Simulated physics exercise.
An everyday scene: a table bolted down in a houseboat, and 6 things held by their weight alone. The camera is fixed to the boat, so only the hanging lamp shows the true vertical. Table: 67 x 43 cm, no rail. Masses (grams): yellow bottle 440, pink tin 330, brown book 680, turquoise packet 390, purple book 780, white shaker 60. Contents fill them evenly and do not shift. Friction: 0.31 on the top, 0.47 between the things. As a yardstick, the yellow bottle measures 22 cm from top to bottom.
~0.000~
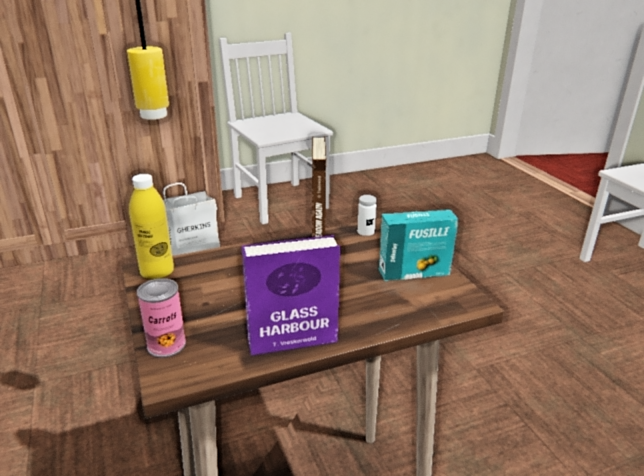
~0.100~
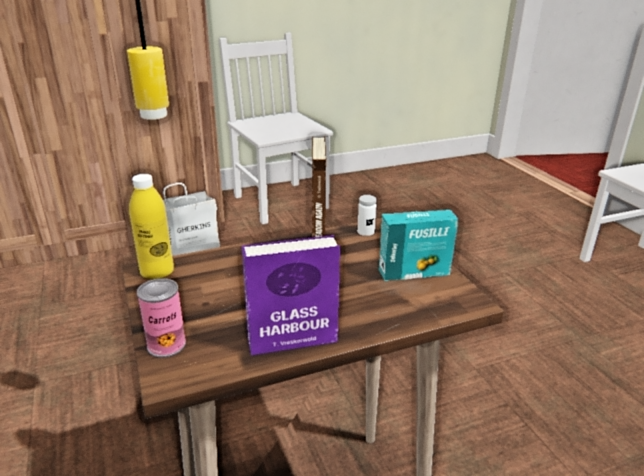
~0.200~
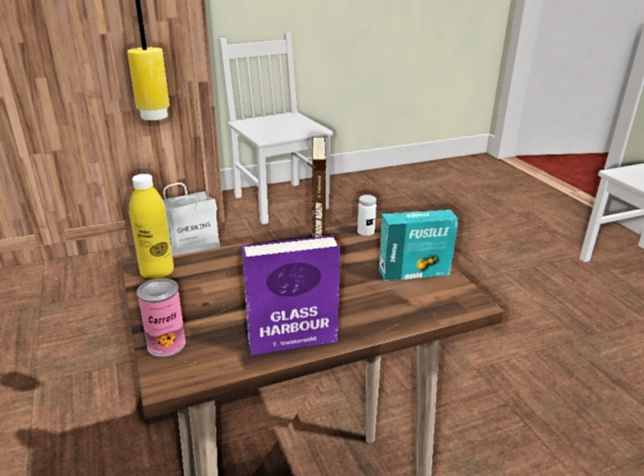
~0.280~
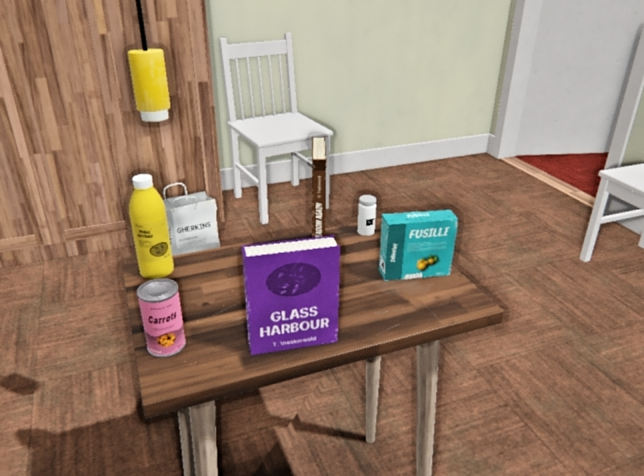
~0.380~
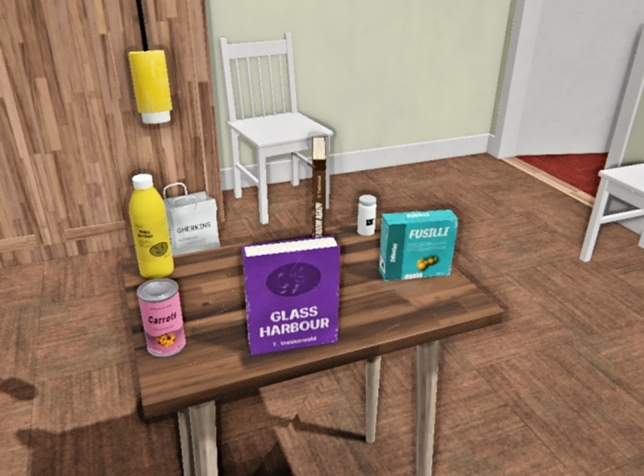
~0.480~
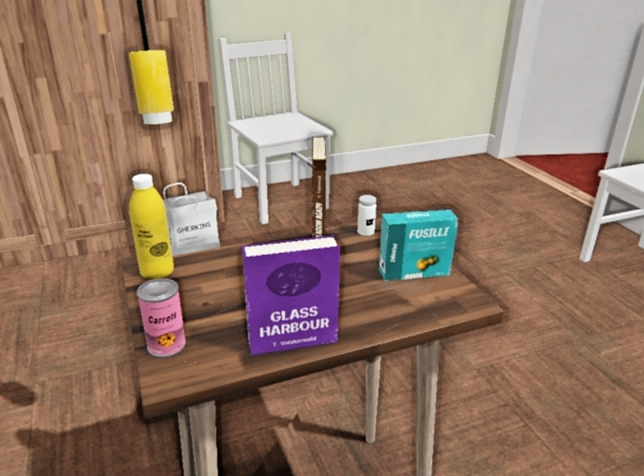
The clip shows a wooden table holding a yellow bottle, pink tin, purple book, turquoise packet and other items, all staying in place, while a yellow hanging lamp at the left gradually shifts slightly toward the viewer.
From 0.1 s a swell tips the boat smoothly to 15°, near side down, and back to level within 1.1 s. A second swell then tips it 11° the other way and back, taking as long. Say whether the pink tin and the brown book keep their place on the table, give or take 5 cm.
The pink tin holds its spot; the brown book holds its spot.
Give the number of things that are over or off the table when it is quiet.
In all, 1.
After 0.98 s, boat heeled 5°, near side down; purple book now off the table.
After 1.18 s, boat level.
After 1.38 s, boat heeled 3°, far side down.
After 1.68 s, boat heeled 11°, far side down.
At rest (2.8 s), off the table, purple book; the other 5 in place, give or take 5 cm. In the last view, pink tin near (162, 318), brown book near (319, 201).
